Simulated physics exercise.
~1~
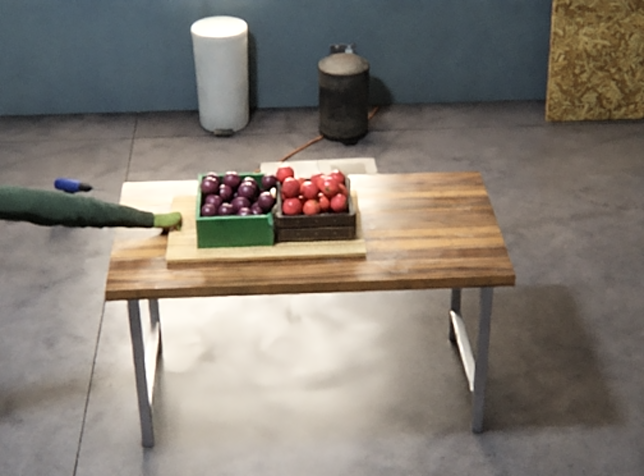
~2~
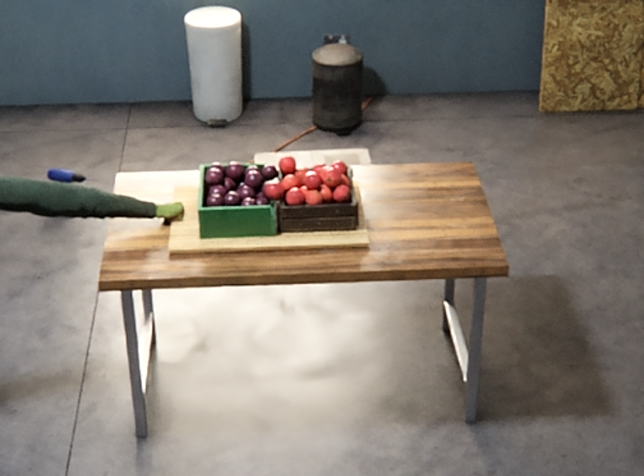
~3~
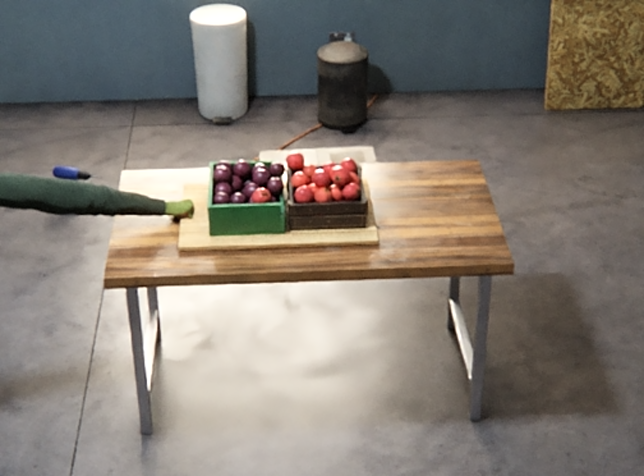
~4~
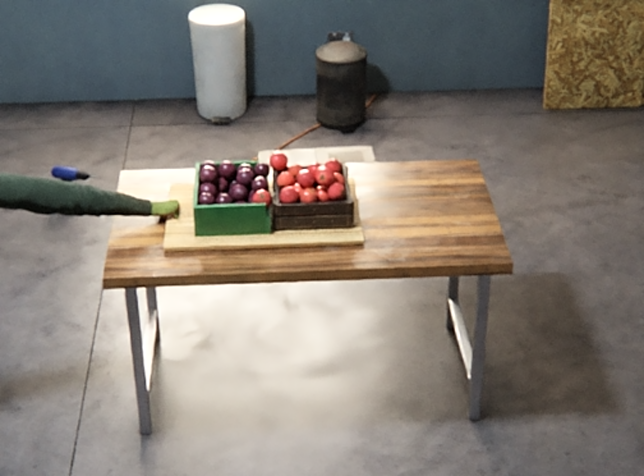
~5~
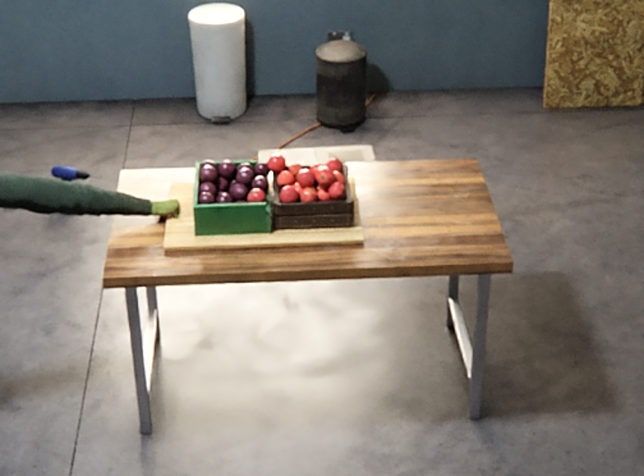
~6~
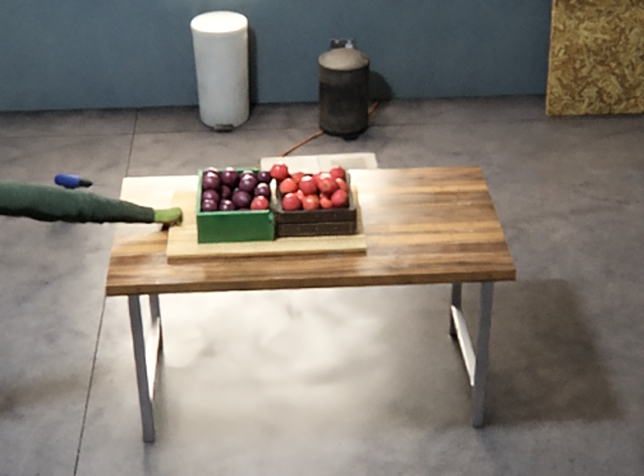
In this clip, a sleeved arm at the left shifts a board holding a green tub of red onions and a wooden tub of tomatoes slightly right and back left on a table; one tomato crosses among the onions and the rest stay in the wooden tub.
